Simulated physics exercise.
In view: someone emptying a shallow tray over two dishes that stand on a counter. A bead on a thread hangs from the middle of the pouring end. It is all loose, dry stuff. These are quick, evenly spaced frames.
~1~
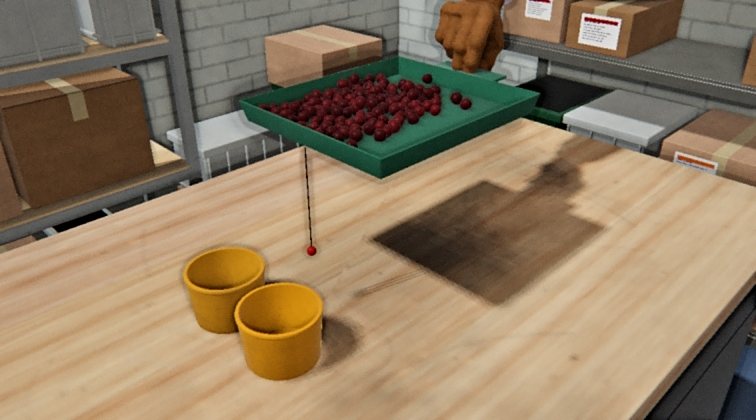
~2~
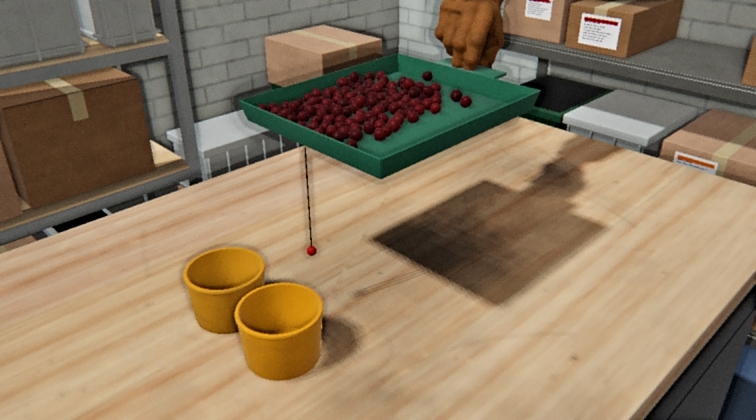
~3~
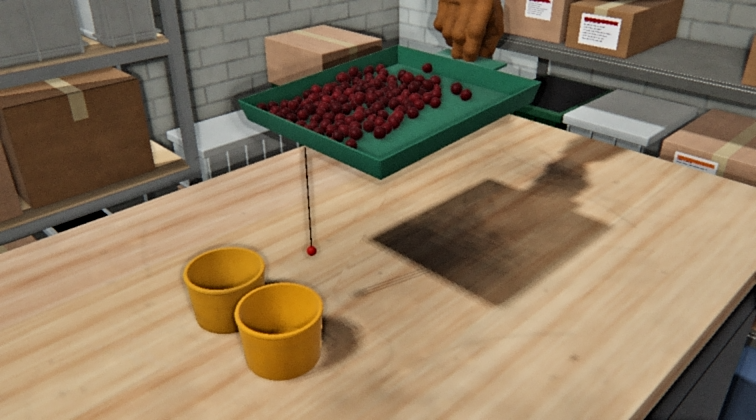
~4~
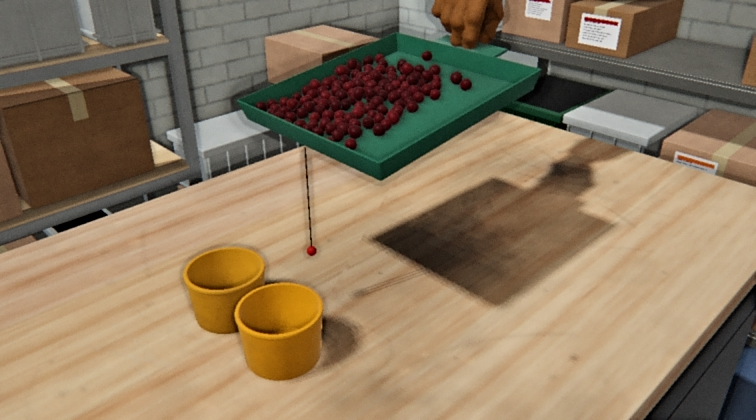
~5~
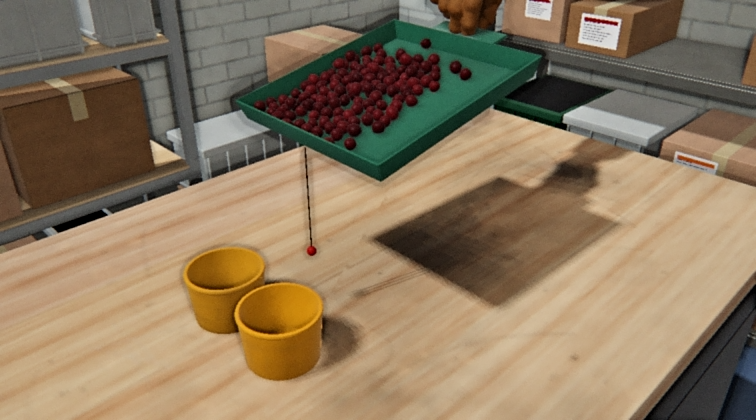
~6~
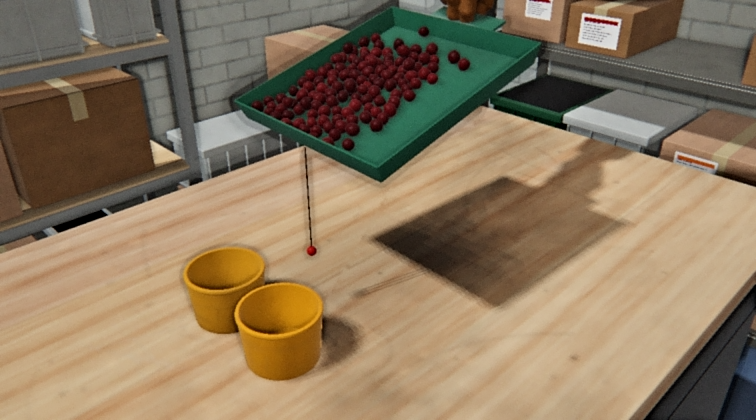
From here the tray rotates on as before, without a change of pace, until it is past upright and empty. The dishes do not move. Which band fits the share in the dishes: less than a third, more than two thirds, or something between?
Caught overall: Between a third and two thirds.
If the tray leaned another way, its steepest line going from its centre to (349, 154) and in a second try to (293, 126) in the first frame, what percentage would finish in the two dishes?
About 30 and 20 per cent.
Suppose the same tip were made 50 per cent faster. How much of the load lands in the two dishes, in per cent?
Near 50 %.
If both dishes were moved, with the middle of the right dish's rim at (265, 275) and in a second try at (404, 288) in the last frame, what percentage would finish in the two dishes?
First some 20, then 0 per cent.
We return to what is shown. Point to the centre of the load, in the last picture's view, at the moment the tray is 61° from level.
Roughly at (314, 91).
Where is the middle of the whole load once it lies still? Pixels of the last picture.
Roughly at (271, 340).
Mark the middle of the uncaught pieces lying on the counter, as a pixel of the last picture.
Around (295, 384).
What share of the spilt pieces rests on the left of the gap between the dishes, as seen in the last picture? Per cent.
Near 40 %.
Shortly afterwards, tray tipped steeply; all but a few on the tray; only a few in the air.
Next, tray tipped past a quarter turn; near half on the tray; only a few in the right dish; a little in the left dish; only a few outside both; near a third in the air.
Some moments later, tray tipped past a quarter turn; near a quarter in the right dish; near a quarter in the left dish; near half outside both.
In the end, tray tipped past a quarter turn; near a quarter in the right dish; near a quarter in the left dish; near half outside both.
